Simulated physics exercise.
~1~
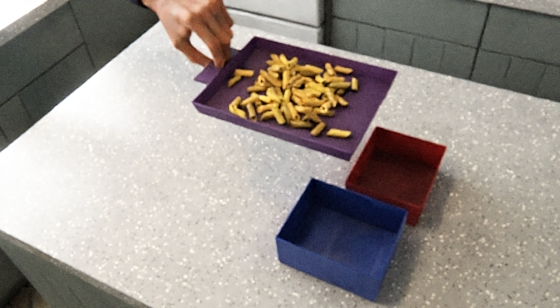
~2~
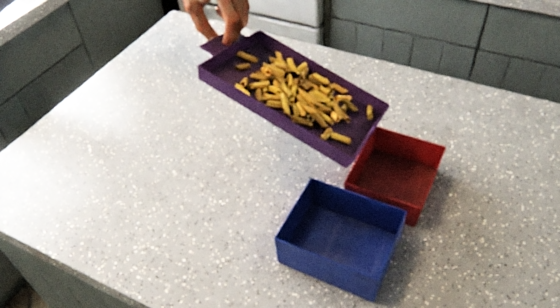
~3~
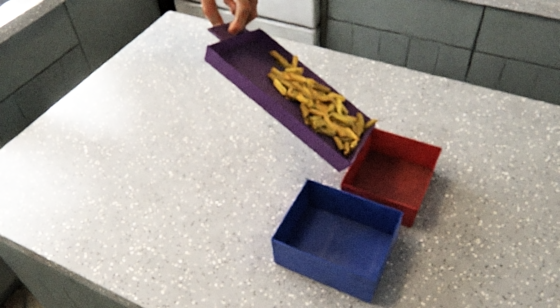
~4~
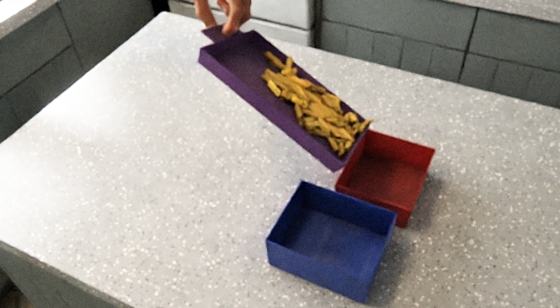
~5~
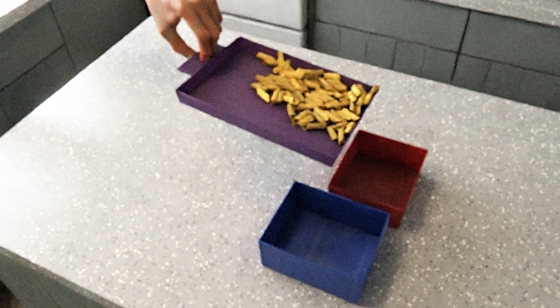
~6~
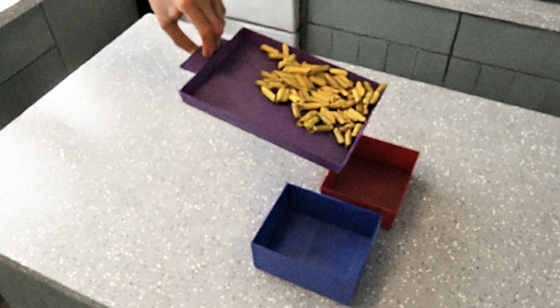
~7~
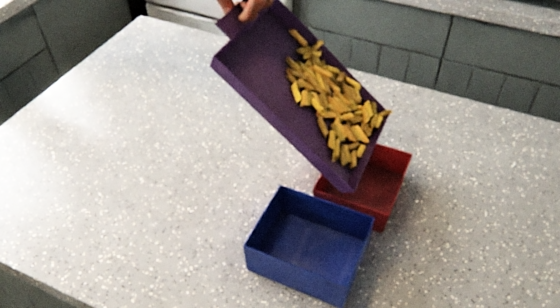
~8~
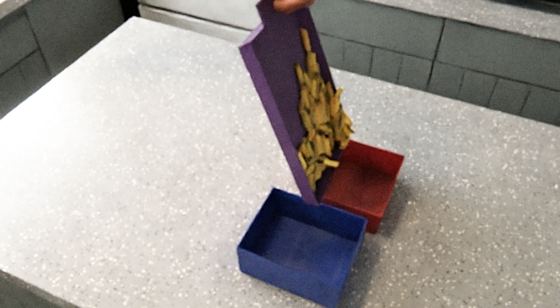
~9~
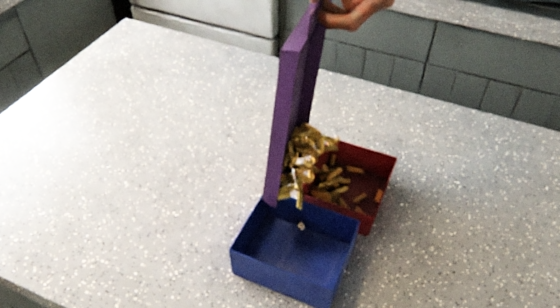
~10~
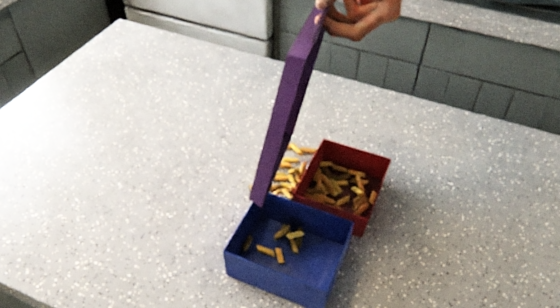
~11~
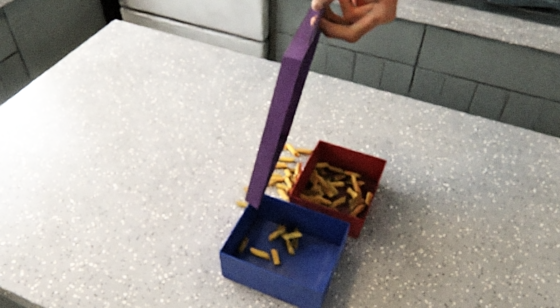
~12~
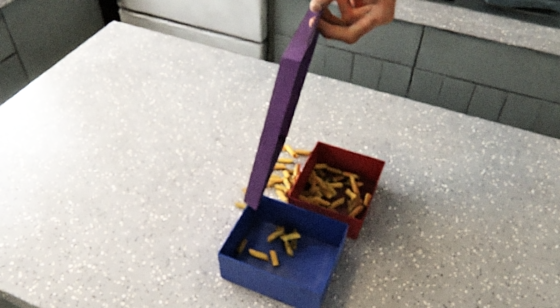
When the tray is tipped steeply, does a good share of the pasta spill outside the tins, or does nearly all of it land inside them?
A good share of the pasta spills outside the tins onto the counter. The red tin also catches a good share, while the blue tin gets only a few pieces.
